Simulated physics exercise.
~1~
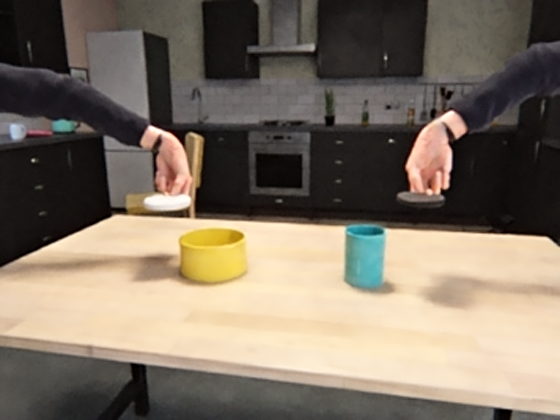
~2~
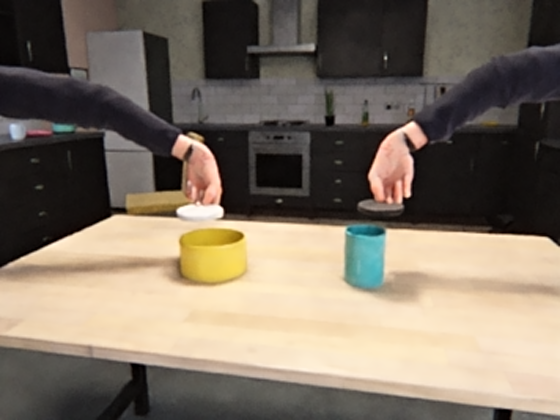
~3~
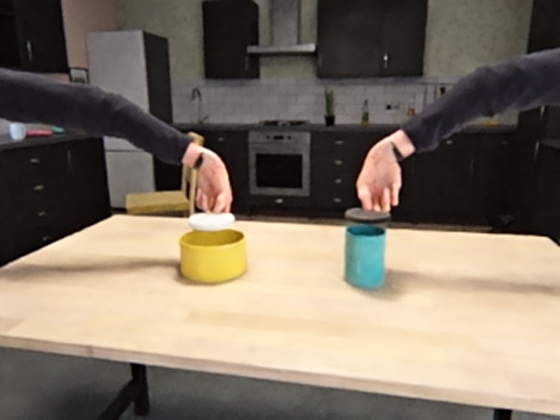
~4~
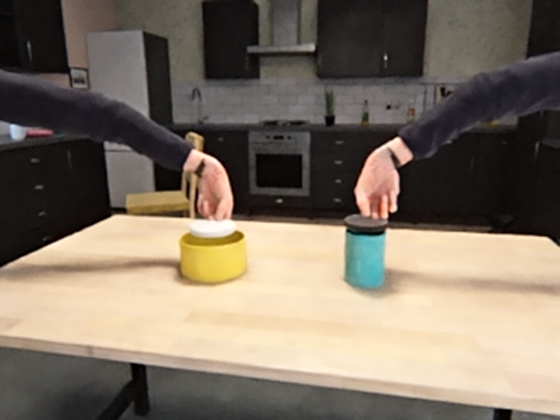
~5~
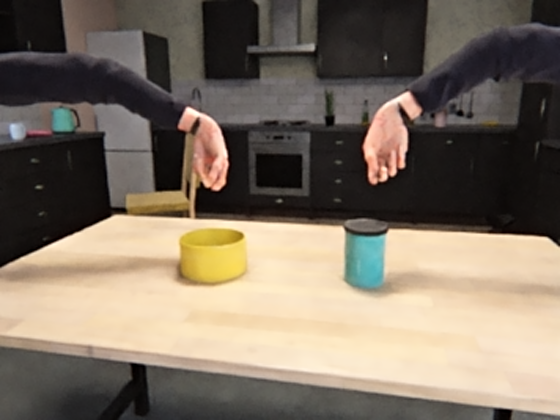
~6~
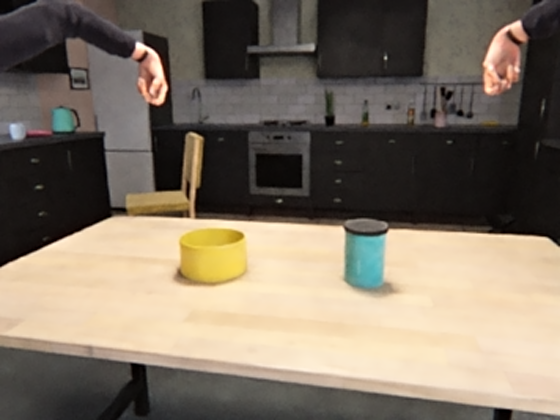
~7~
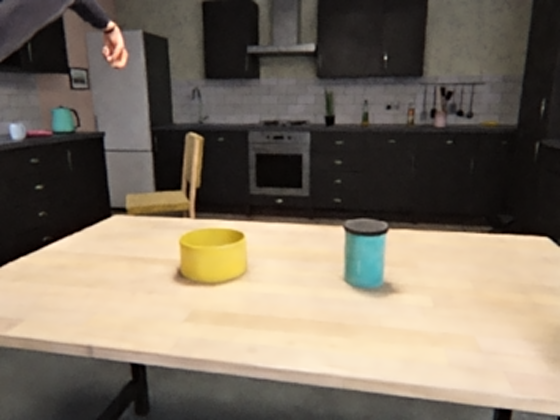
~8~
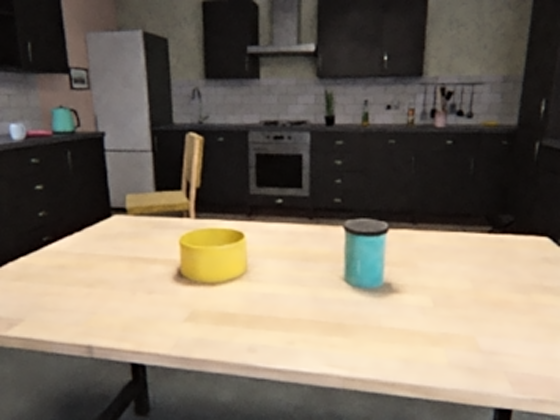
Two hands release lids over containers; the white one drops inside, the black one covers its jar.
